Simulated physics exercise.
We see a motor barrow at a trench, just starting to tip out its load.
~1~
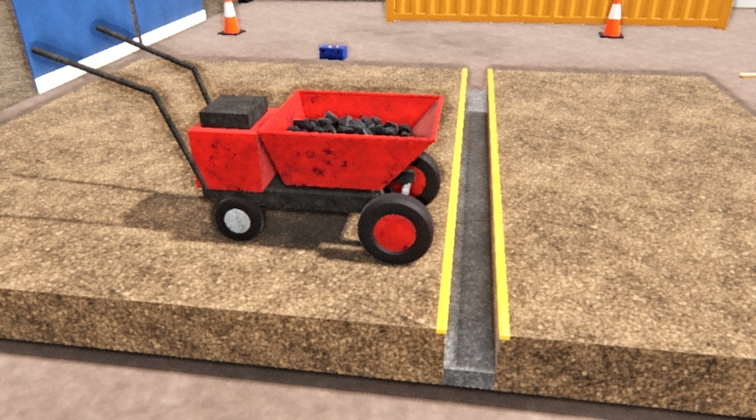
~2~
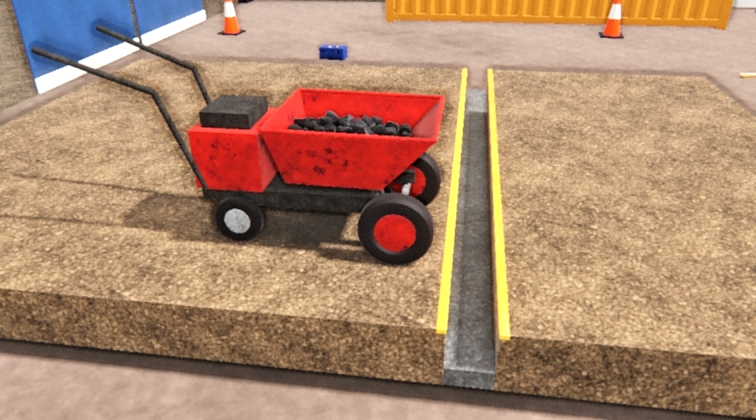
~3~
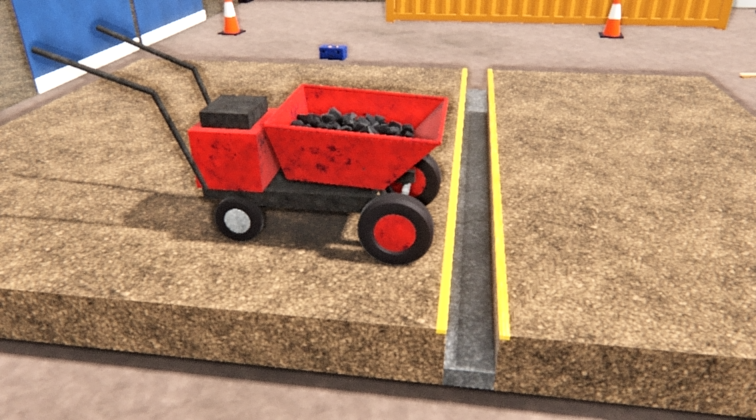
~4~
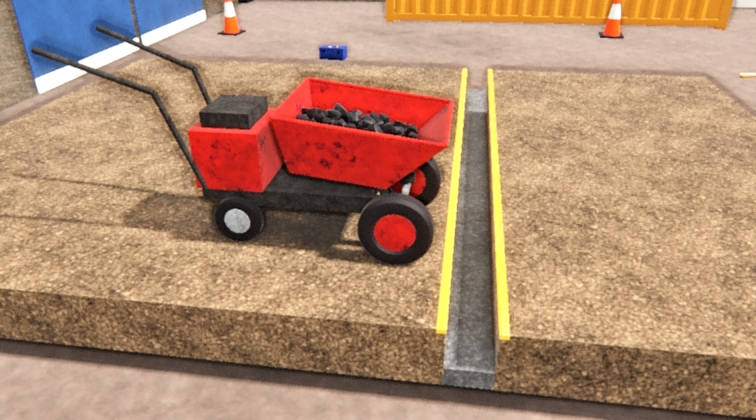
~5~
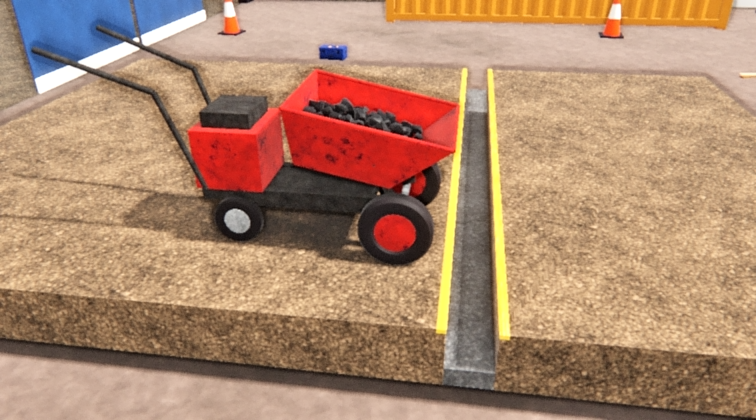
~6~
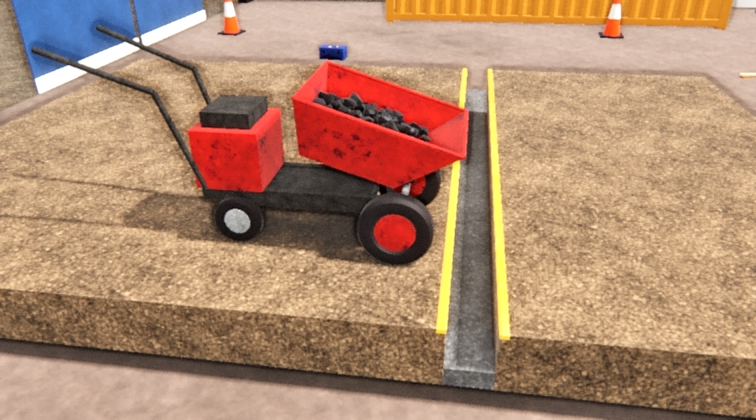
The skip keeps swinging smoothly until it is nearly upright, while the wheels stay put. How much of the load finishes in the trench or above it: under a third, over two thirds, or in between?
Going by that, the trench doesn't reach a third of the load.
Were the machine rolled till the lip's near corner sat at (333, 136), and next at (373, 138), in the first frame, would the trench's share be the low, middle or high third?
Note - stop 1: The middle third; stop 2: Beyond two thirds.
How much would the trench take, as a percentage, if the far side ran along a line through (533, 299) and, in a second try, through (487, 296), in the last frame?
The first case gives close to 70 per cent and the second close to 0 per cent.
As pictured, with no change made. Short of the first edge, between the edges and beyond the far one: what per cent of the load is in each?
Roughly: Short 0, between 0, beyond 70 per cent.
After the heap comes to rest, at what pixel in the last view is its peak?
Summit once settled: About (529, 226).
Just after the last frame, skip tipped steeply; every one in the skip.
A moment on, skip tipped right over; the larger part in the skip; roughly a quarter beyond it; just a few falling.
Further on, skip tipped right over; roughly a quarter in the skip; the larger part beyond it.
When it is over, skip tipped right over; roughly a quarter in the skip; just a few in or heaped over the trench; roughly two thirds beyond it.
